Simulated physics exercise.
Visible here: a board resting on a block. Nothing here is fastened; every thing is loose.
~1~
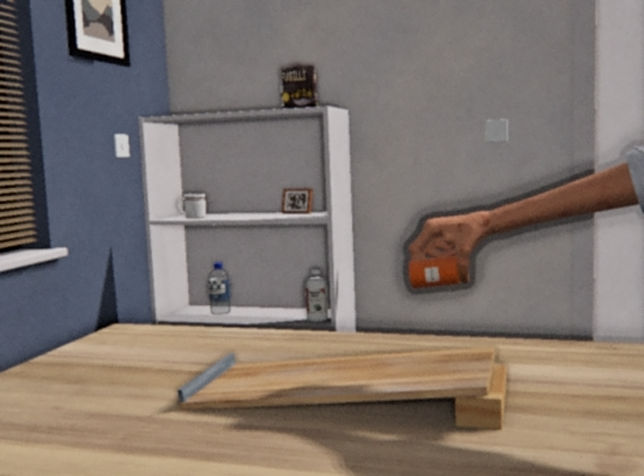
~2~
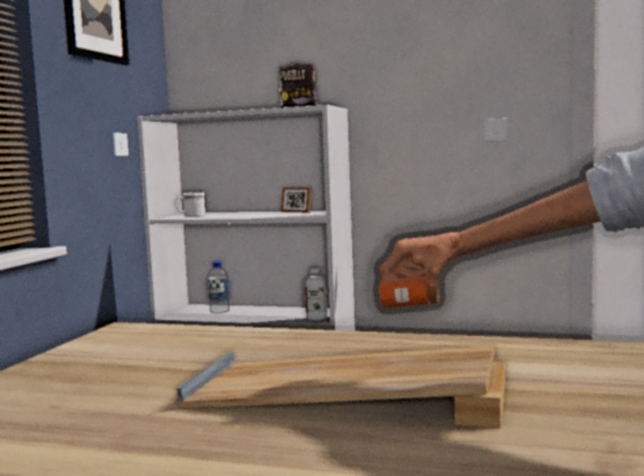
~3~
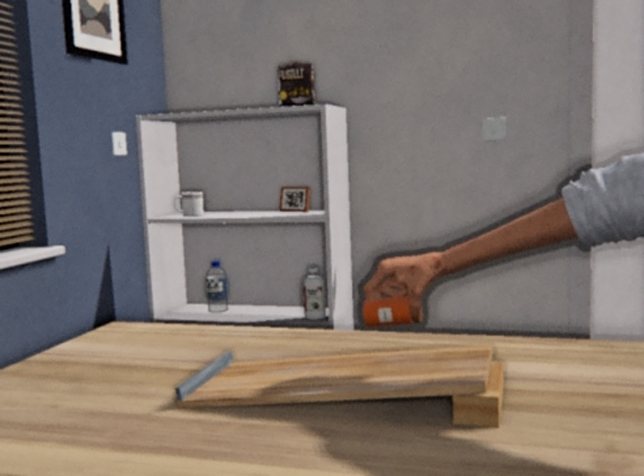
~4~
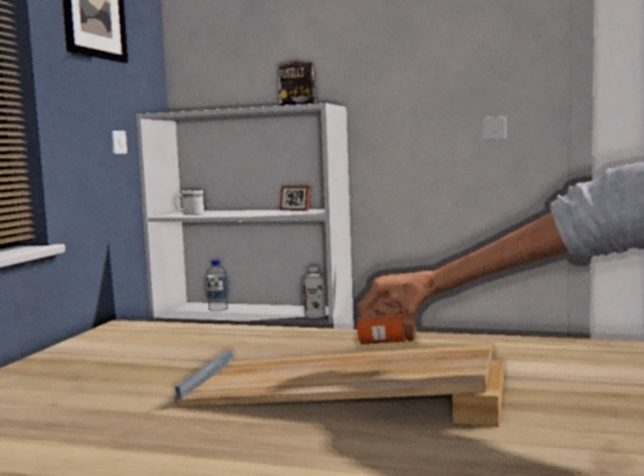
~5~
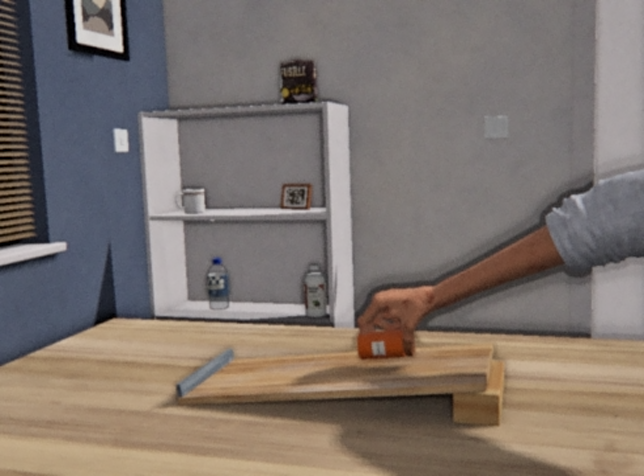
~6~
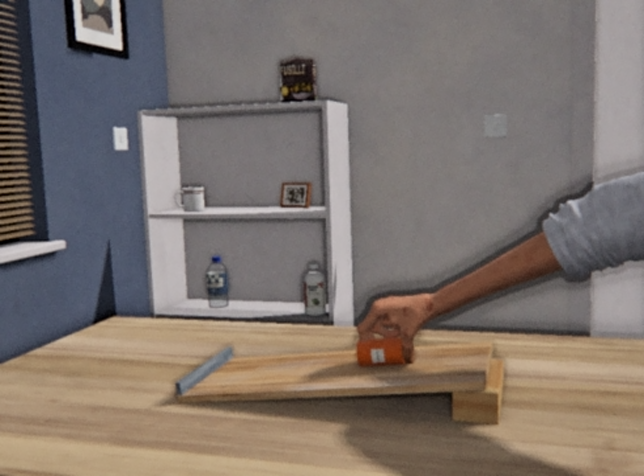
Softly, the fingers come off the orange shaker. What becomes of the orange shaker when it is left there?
It stays where it is.
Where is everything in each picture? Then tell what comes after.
In the first picture, still above its spot; orange shaker (440, 272).
In the second picture, still above its spot; orange shaker (410, 292).
In the third picture, still above its spot; orange shaker (393, 312).
In the fourth picture, still above its spot; orange shaker (387, 329).
In the fifth picture, still above its spot; orange shaker (386, 344).
In the sixth picture, set down, still held; orange shaker (386, 352).
Then, 0.20 s on from there, no change.
Then, 0.40 s on from there, orange shaker resting near (386, 352).
In the end, it is unmoved. At the end, from the last picture's camera, orange shaker near (386, 352). The orange shaker stays where it is put.
